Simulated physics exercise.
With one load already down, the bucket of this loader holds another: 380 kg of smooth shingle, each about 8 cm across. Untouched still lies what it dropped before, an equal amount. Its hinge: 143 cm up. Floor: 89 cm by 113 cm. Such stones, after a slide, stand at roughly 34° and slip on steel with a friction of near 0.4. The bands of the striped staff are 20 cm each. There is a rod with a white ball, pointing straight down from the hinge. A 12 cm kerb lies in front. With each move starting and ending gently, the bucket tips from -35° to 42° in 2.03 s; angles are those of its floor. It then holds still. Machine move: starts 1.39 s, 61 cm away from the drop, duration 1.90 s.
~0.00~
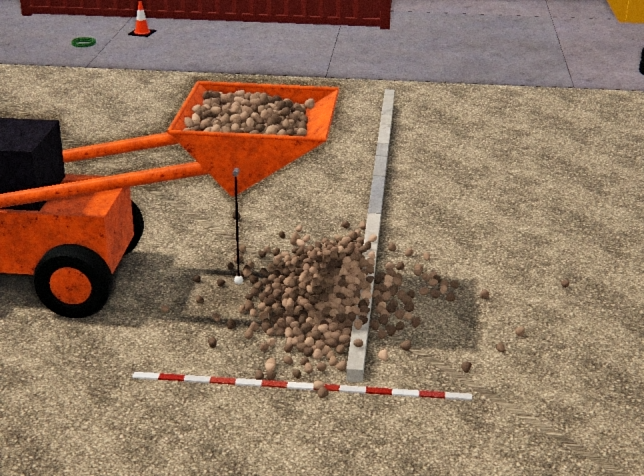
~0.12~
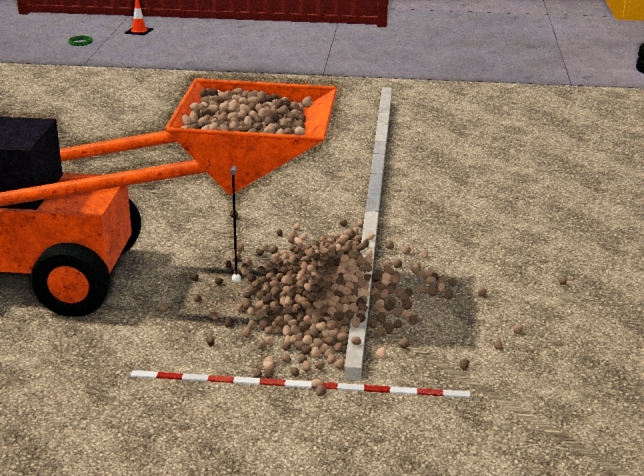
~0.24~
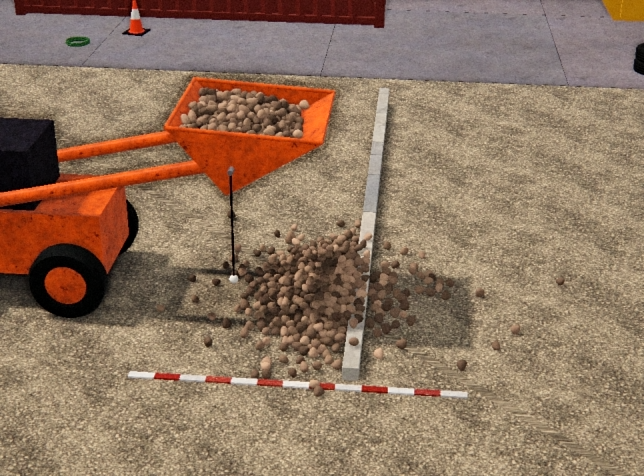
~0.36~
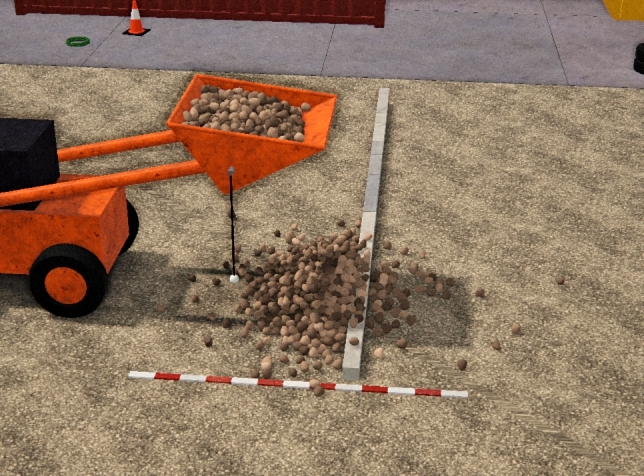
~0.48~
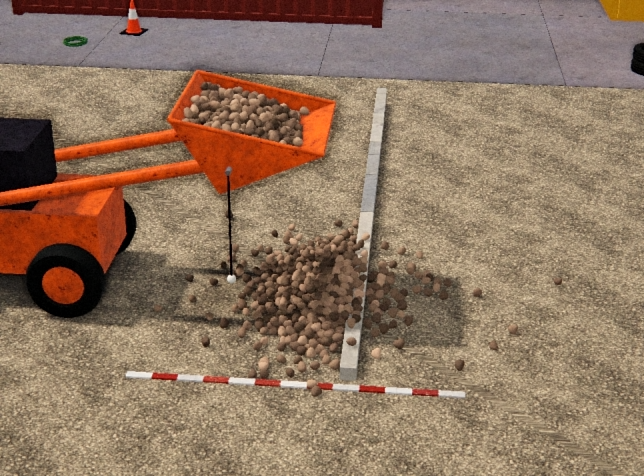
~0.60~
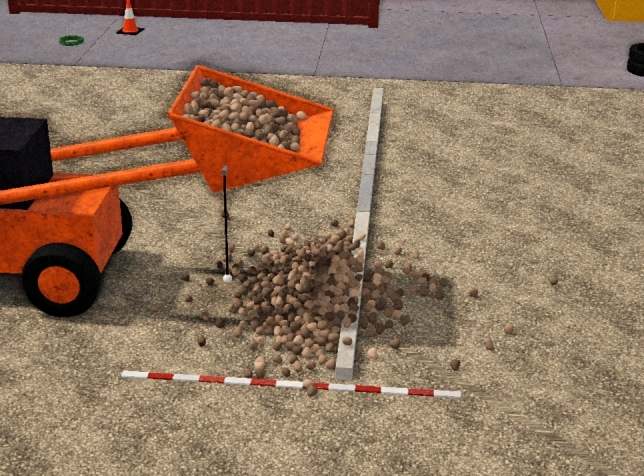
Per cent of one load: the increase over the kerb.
44 percent.
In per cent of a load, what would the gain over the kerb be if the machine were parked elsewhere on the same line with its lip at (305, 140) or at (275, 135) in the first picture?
20 % and 5 %.
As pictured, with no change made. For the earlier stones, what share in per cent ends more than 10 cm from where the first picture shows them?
Close to 15 in a hundred of them.
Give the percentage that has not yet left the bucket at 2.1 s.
Reading: Near 5 % of the load.
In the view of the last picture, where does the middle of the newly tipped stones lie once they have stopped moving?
In the last view, about pixel (342, 284).
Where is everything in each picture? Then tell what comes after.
In the first picture, lip at (326, 140), floor tilted -35°, highest stones at (248, 104). The earlier load is highest near (336, 272), 24 cm above ground level, 91 % on this side of the kerb, 9 % over the kerb.
In the second picture, the bucket is at -34°, its lip at (324, 139); the top of the load is at (243, 103); the stones move at 0.1 m/s on average.
In the third picture, the bucket is at -32°, its lip at (323, 143); the top of the load is at (228, 102); the stones move at 0.1 m/s on average.
In the fourth picture, lip at (324, 148), floor tilted -29°, highest stones at (223, 99); the stones move at 0.1 m/s on average.
In the fifth picture, lip at (324, 155), floor tilted -24°, highest stones at (216, 95); the stones move at 0.2 m/s on average.
In the sixth picture, the bucket is at -19°, its lip at (321, 163); the top of the load is at (209, 90); the stones move at 0.2 m/s on average.
After 1.5 s the floor is at 30°; in per cent of one load, 87 in the bucket, 104 on this side of the kerb, 9 over the kerb; the foremost stones are at (475, 308).
After 2.1 s the floor is at 42°; in per cent of one load, 3 in the bucket, 160 on this side of the kerb, 37 over the kerb; the foremost stones are at (479, 308).
After 3.7 s the floor is at 42°; in per cent of one load, 0 in the bucket, 146 on this side of the kerb, 54 over the kerb; the foremost stones are at (531, 268).
After 6.3 s the floor is at 42°; in per cent of one load, 0 in the bucket, 146 on this side of the kerb, 54 over the kerb; the foremost stones are at (531, 268). Net gain over the kerb, 44.
